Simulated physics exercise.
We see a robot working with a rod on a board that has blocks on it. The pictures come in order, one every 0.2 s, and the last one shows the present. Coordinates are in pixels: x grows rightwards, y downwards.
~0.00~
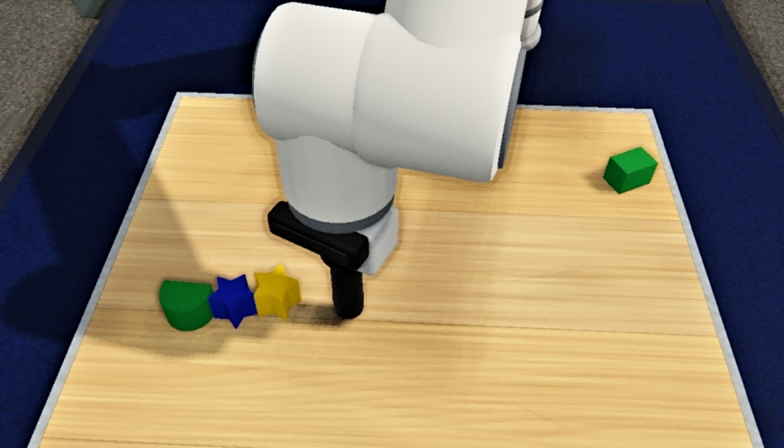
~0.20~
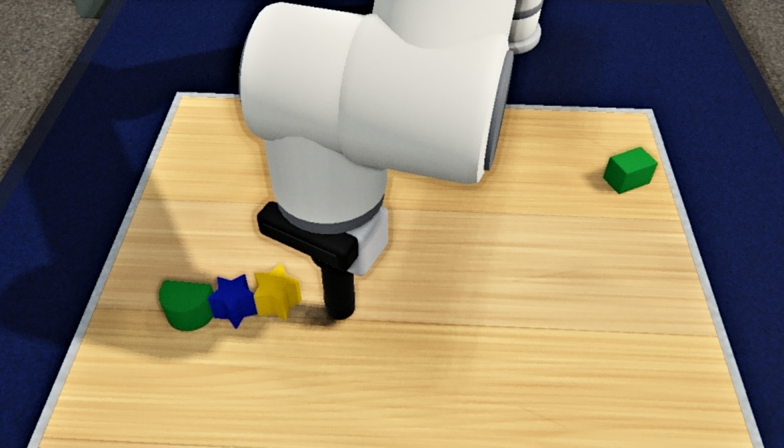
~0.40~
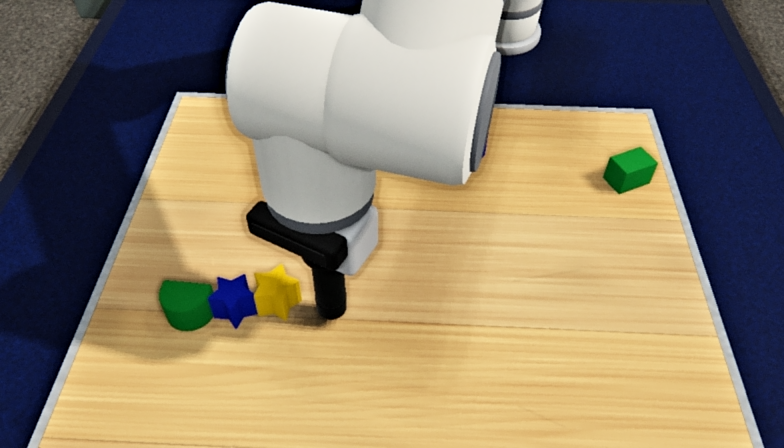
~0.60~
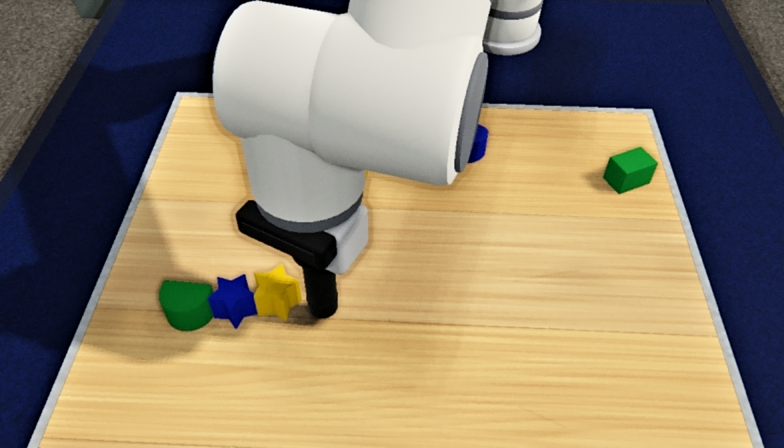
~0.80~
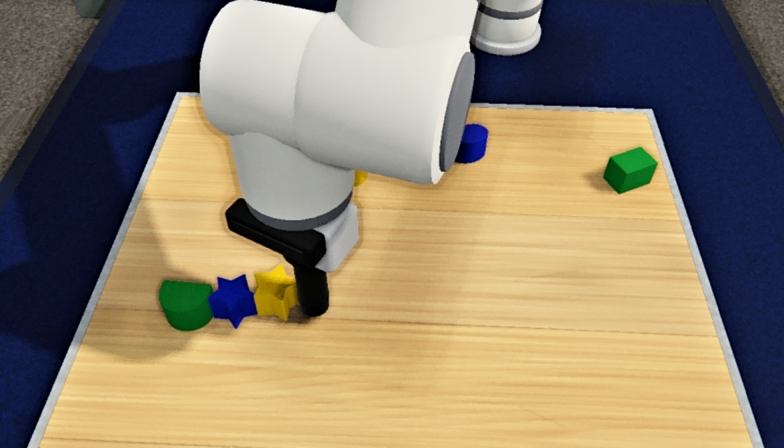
A light wooden board edged in grey lies on a dark blue surface, seen from above at an angle by a still camera. A green rounded block, a blue star and a yellow star sit in a row at left, with a green block at upper right. The white robot arm slides its black rod slowly left toward the unmoving stars, uncovering a blue block behind it.
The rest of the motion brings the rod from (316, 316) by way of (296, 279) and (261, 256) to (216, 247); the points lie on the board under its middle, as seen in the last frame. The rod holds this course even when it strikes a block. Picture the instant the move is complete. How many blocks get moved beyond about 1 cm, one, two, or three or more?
One block shifts.
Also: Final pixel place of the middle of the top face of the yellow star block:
Expect it around (260, 269).
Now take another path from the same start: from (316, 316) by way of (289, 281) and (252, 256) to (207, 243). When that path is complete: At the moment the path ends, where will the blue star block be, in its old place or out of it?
The blue star block is moved.
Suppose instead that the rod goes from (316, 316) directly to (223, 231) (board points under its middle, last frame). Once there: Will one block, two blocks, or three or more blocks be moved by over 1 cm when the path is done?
Counting only shifts above 1 cm, I get three or more blocks.
The first path, step by step. One third of the way, rod at (294, 268); yellow star block at (265, 272), turned 65° anticlockwise.
Two thirds of the way, rod at (257, 245); yellow star block at (260, 269), turned 90° anticlockwise.
At the end, rod at (213, 236); blue star block still; yellow star block at (260, 269), turned 90° anticlockwise.
